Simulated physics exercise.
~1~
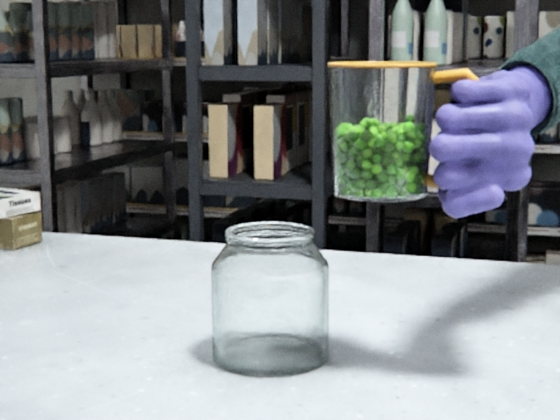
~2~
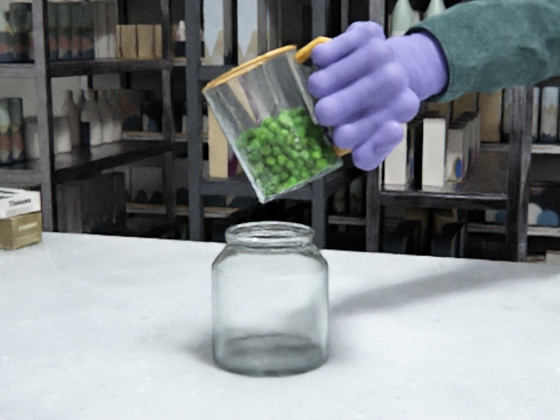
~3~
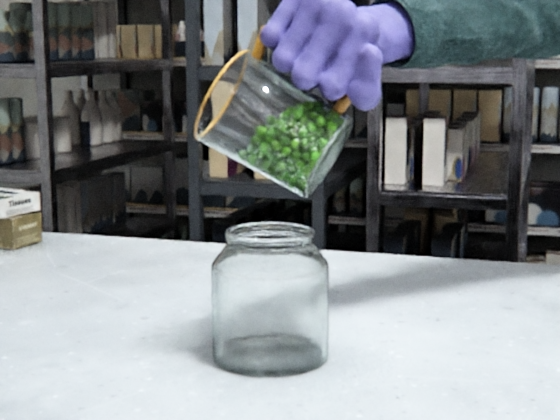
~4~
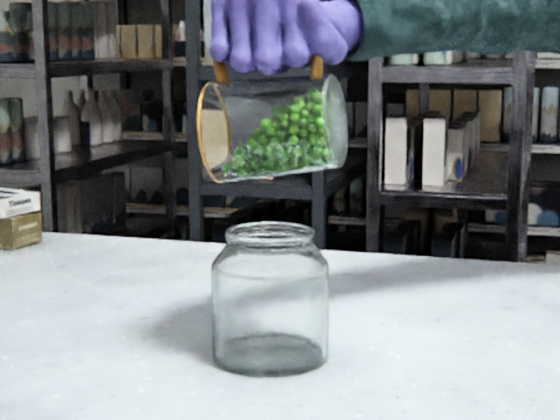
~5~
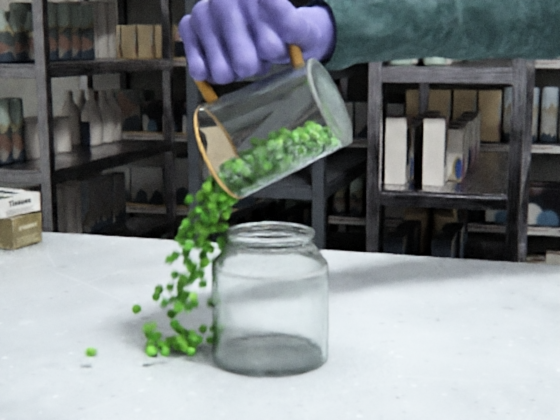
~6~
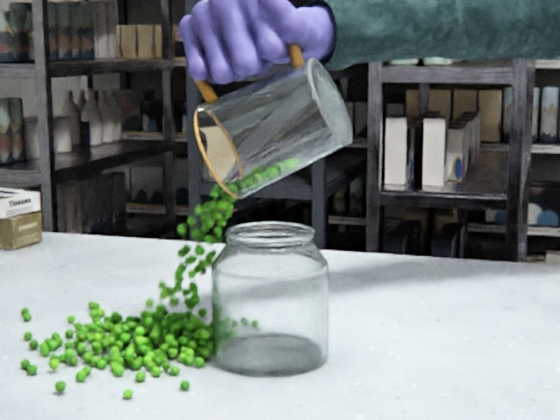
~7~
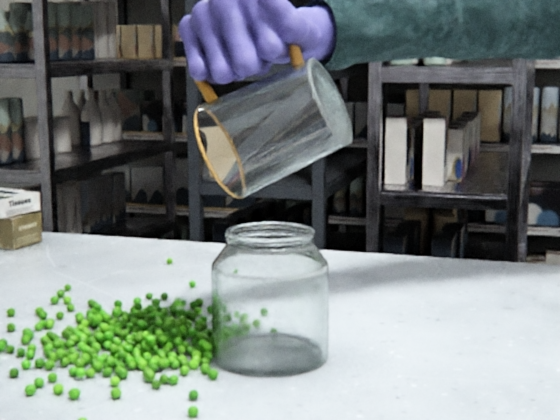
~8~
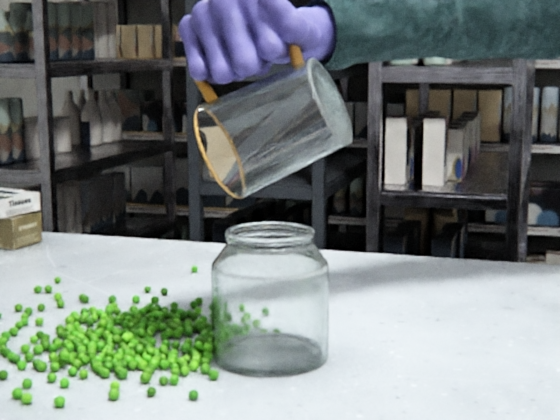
A gloved hand tips a clear cup, and green peas spill beside the empty jar.
